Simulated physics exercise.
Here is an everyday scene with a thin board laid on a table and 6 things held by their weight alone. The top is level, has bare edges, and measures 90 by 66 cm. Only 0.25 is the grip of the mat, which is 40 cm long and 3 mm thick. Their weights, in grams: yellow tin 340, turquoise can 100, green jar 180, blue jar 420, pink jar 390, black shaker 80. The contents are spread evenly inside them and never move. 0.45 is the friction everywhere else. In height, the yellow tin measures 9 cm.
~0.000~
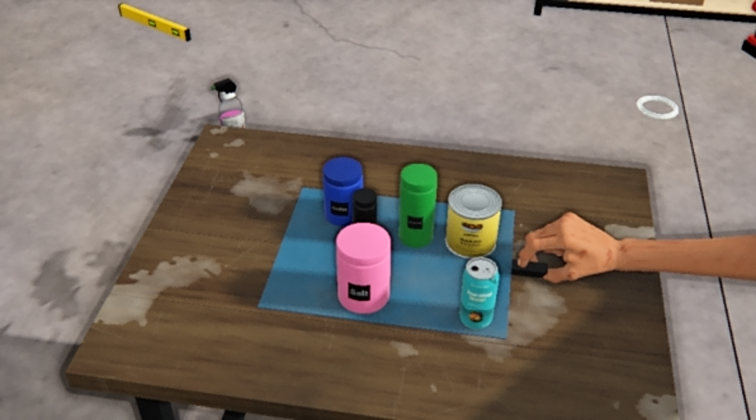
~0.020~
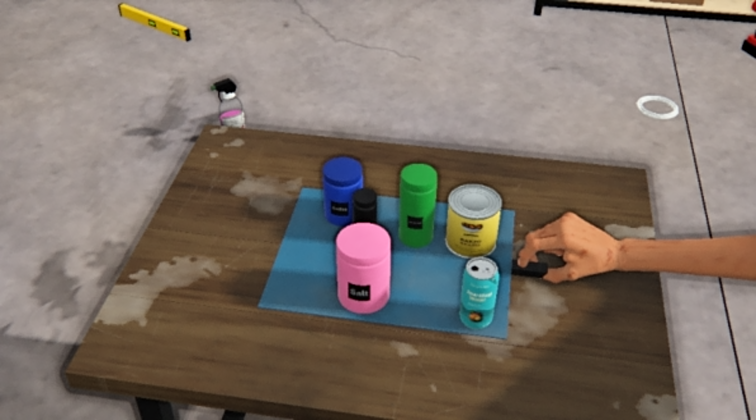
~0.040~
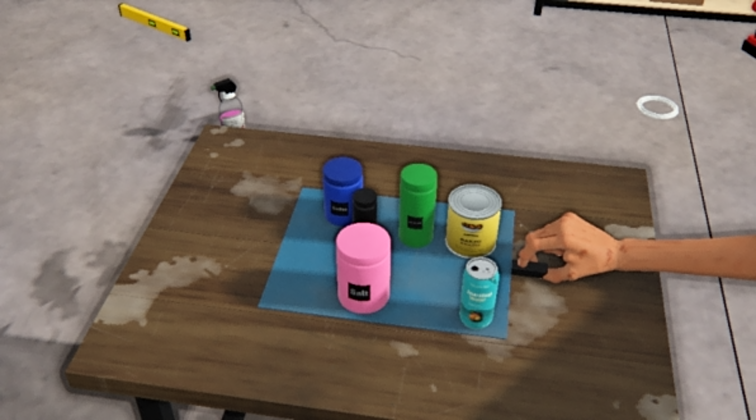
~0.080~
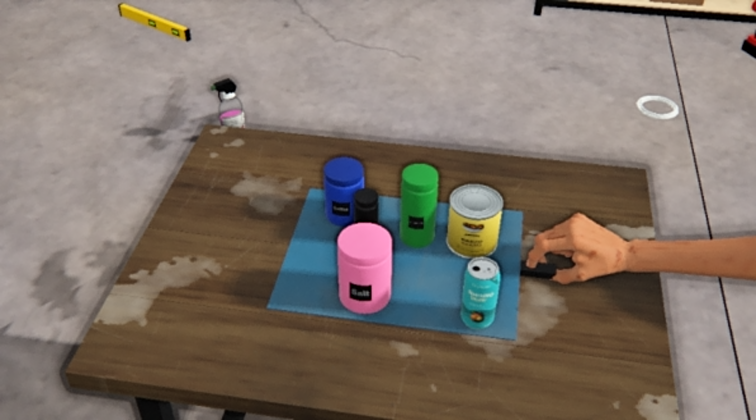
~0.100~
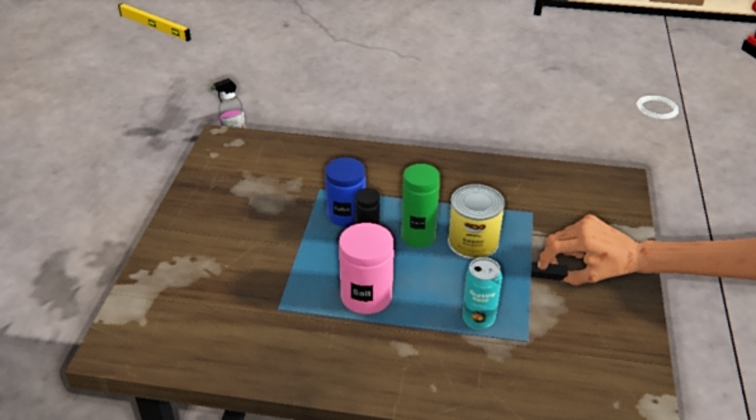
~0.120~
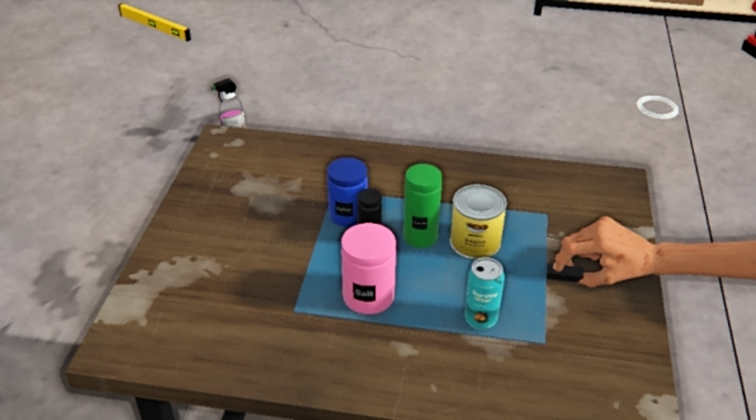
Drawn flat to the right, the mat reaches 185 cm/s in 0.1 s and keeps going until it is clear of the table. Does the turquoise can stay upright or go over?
The turquoise can topples.
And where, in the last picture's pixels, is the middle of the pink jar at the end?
It ends up at about (400, 274).
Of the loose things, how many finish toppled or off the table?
Total count: 2.
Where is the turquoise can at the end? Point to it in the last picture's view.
At pixel (634, 330) or so, give or take.
Around 0.32 s, mat out by 43 cm; turquoise can shifted 10 cm near (542, 303); green jar at 7° to upright; yellow tin shifted 10 cm.
Around 0.42 s, mat out by 61 cm; turquoise can at 10° to upright near (585, 307); green jar at 21° to upright; yellow tin shifted 16 cm.
Finally (1.2 s), on their side or leaning hard on the table, turquoise can and green jar; not toppled but over 6 cm from the start, yellow tin; the other 3 still in place (within 6 cm). Final places as that camera would see them, turquoise can near (634, 329).
